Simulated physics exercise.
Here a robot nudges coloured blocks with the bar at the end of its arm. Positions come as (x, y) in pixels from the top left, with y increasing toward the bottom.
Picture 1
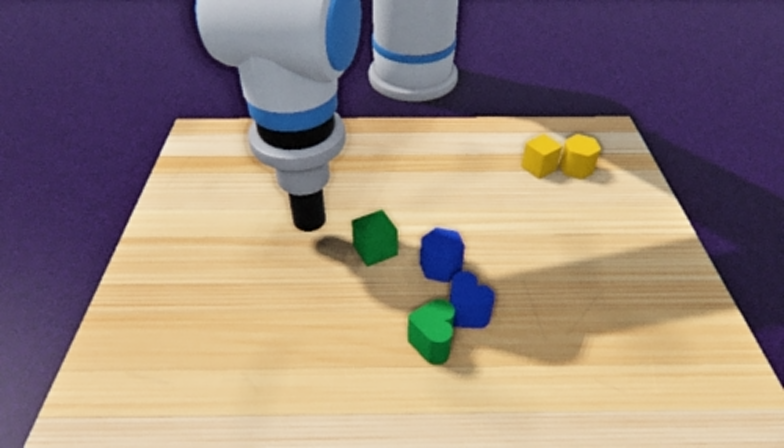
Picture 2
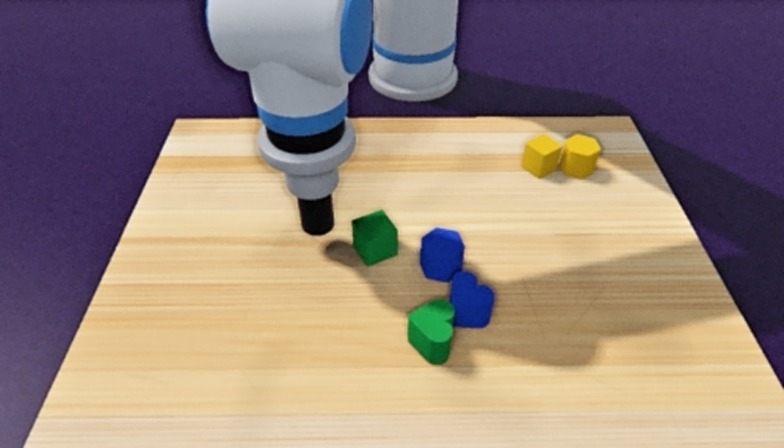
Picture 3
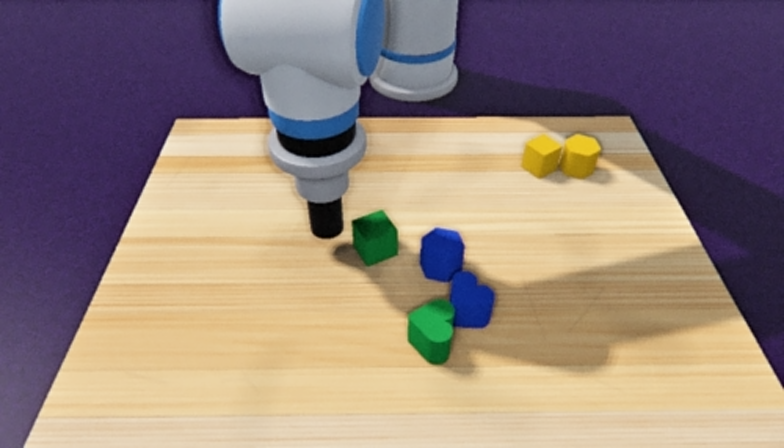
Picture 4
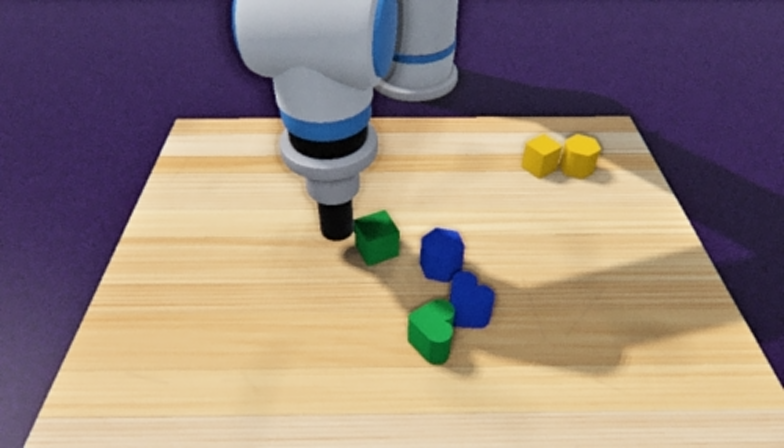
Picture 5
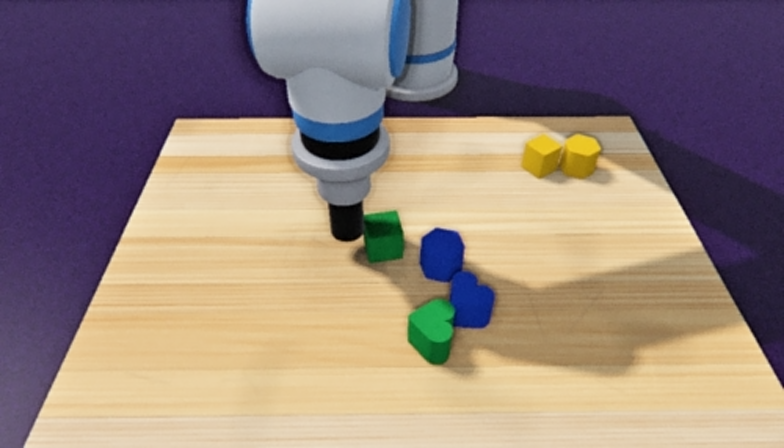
The clip opens on a robot arm with a black bar over a wooden table, left of a green block, with blue, green and yellow blocks scattered beyond. The bar slides a short way right until it meets the green block, then nudges it slightly right while the other blocks stay still.
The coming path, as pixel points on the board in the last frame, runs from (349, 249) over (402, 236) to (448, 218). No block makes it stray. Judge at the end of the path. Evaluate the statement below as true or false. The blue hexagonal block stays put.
That claim is false.
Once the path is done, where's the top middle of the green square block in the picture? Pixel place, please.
It should be at about (446, 224).
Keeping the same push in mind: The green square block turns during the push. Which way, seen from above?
The green square block rotates clockwise.
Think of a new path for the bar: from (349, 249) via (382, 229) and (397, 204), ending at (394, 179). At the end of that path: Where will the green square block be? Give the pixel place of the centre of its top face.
Its top centre is at about (409, 219).
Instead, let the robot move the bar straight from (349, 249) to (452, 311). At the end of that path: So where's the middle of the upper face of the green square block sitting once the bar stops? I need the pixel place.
Somewhere near (410, 226).
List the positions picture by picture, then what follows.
In the first frame, bar tip (310, 221); block tops, green square block (375, 225); blue hexagonal block (443, 242).
In the second frame, bar (318, 225); blocks unchanged.
In the third frame, bar (327, 228); blocks unchanged.
In the fourth frame, bar (337, 230); blocks unchanged.
In the fifth frame, bar (348, 231); green square block (383, 224); blue hexagonal block (443, 242).
The first path, step by step. One third of the way, bar (386, 223); green square block (419, 224), turned 40° clockwise; blue hexagonal block (450, 245).
Two thirds of the way, bar (420, 212); green square block (443, 224), turned 65° clockwise; blue hexagonal block (462, 250).
At the end, bar (449, 200); green square block (446, 224), turned 70° clockwise; blue hexagonal block (462, 250).
